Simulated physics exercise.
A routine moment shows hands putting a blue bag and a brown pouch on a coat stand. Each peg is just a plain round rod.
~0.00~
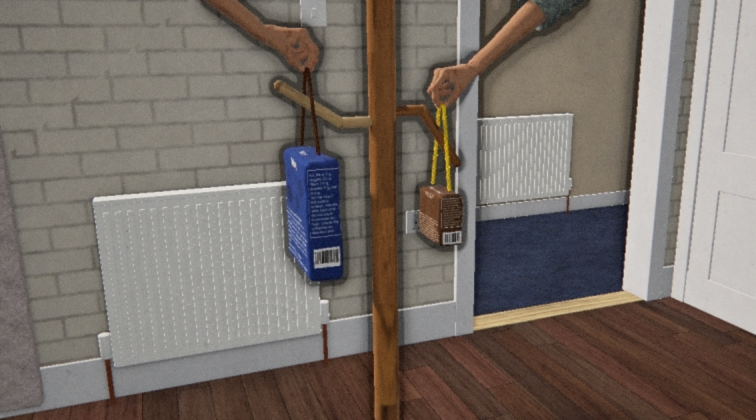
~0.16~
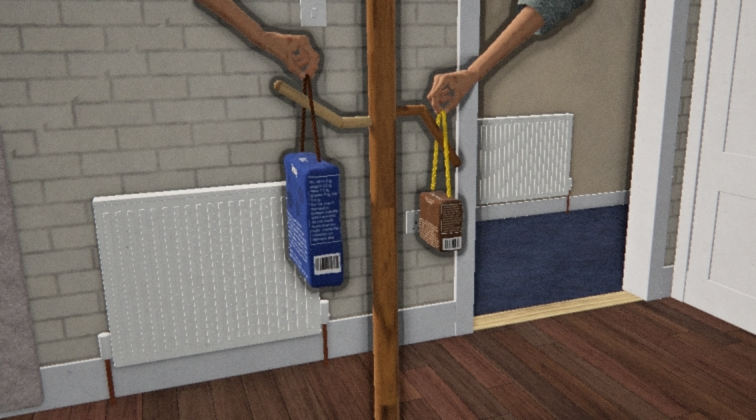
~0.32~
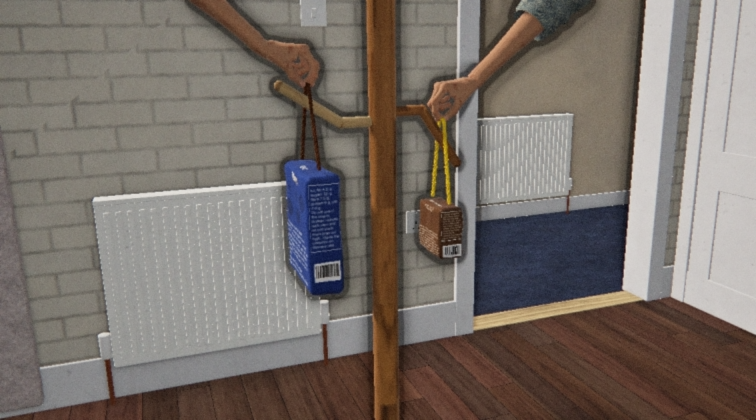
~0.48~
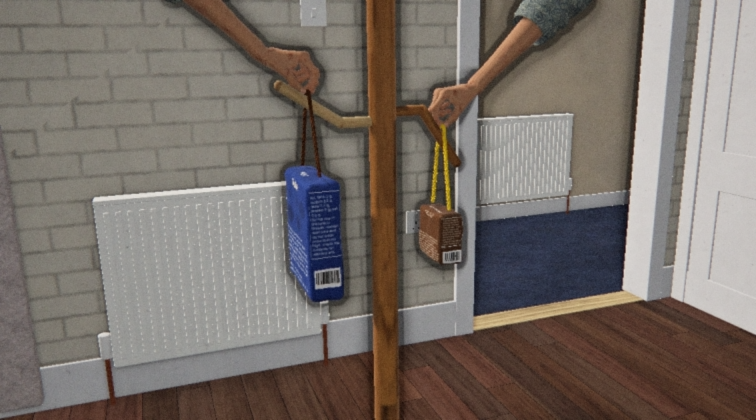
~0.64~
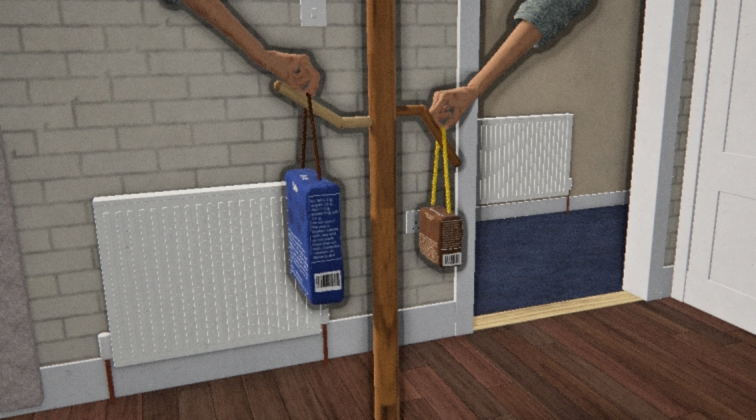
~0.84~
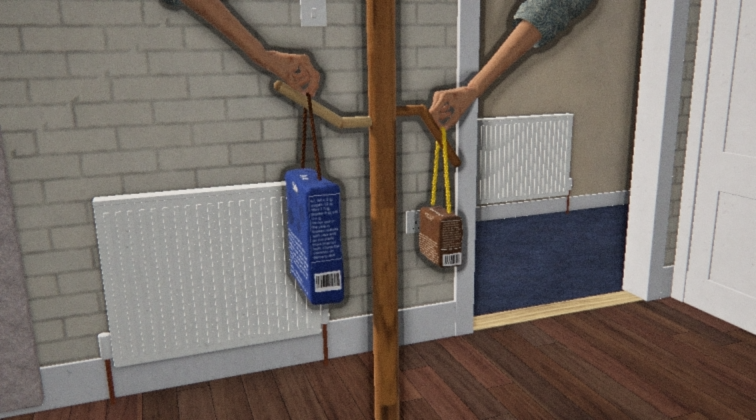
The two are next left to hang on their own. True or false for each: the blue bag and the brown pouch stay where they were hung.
Blue bag - true. Brown pouch - false.
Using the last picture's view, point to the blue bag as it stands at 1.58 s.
Position then: (379, 246).
After 1.22 s, blue bag still up near (344, 247); brown pouch on the floor near (439, 413).
After 1.58 s, blue bag still up near (379, 246); brown pouch on the floor.
In the end, blue bag still up near (363, 250); brown pouch on the floor. The blue bag stays hanging and the brown pouch drops to the floor.
